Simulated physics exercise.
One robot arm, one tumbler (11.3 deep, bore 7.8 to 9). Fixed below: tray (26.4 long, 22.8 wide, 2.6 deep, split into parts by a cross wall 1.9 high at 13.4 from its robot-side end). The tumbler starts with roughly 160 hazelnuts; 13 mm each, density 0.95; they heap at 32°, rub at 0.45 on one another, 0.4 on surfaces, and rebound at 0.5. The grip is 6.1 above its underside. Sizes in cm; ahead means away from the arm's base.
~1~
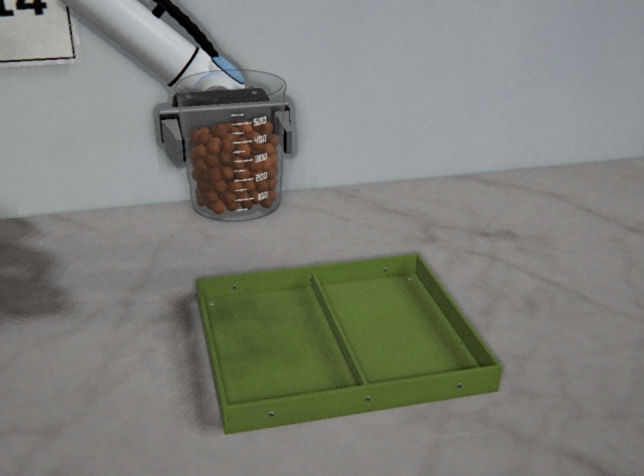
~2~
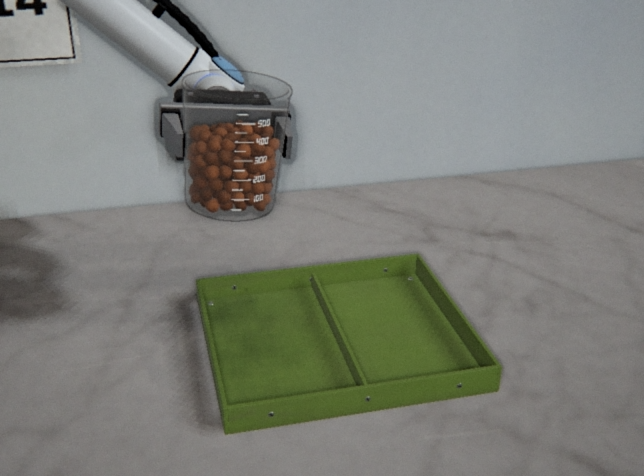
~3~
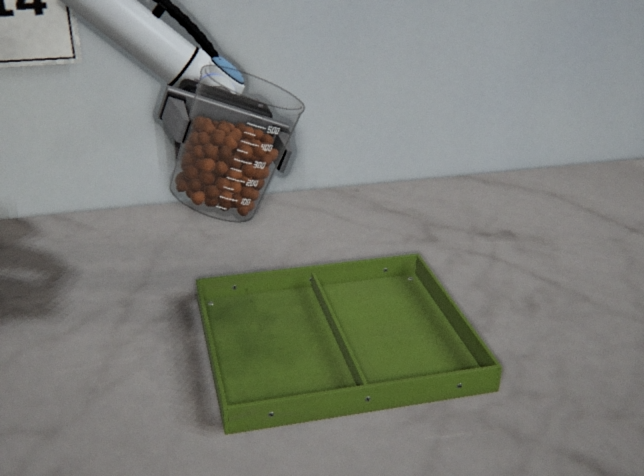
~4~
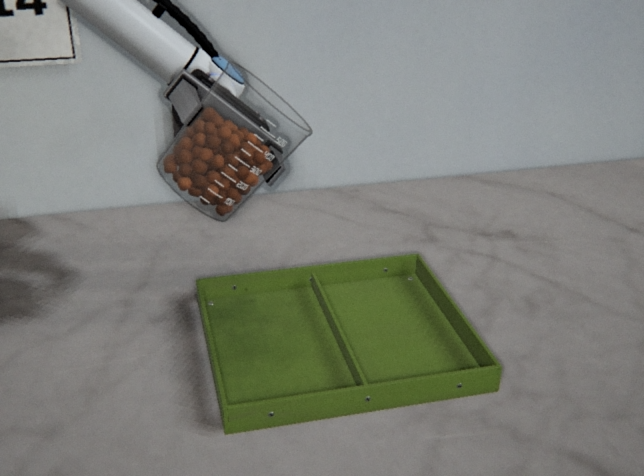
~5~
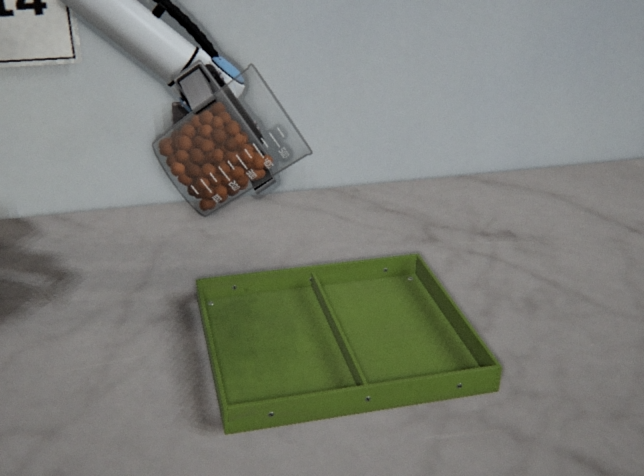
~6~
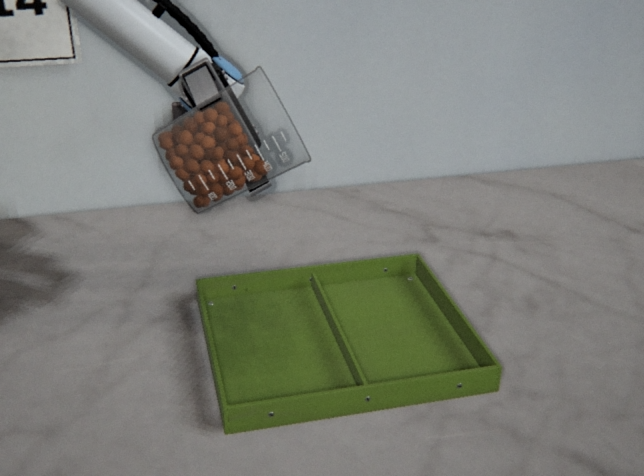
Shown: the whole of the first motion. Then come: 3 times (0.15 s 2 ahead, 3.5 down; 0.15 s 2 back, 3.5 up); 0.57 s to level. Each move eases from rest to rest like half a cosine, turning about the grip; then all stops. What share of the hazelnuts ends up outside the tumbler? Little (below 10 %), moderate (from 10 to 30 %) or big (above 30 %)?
Answer: Little; below 10 % of the hazelnuts finish outside the tumbler.
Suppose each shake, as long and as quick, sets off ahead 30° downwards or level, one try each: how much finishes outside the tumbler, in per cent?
Some 5 and 15 per cent.
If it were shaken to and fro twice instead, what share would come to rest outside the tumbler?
Then about 0 per cent.
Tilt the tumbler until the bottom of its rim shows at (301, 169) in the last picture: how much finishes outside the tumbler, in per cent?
Some 5 per cent.
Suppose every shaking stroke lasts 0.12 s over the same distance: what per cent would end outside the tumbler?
In that case some 0 per cent.
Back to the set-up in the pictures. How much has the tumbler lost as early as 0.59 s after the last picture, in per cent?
Near 0 per cent so far.
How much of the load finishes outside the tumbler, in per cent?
Roughly 0 per cent.
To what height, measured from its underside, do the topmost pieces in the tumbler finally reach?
About 9.5 cm.
Then, 0.59 s later, tilted 64° forward, highest piece 26 above the table; 158 in the tumbler.
Then, 1.18 s later, tilted 34° forward, highest piece 25 above the table; 158 in the tumbler.
Then, 1.67 s later, level, highest piece 27 above the table; 158 in the tumbler.
Then, 2.72 s later, level, highest piece 27 above the table; 158 in the tumbler.
At rest, 158 in the tumbler. That is 0 % outside the tumbler.
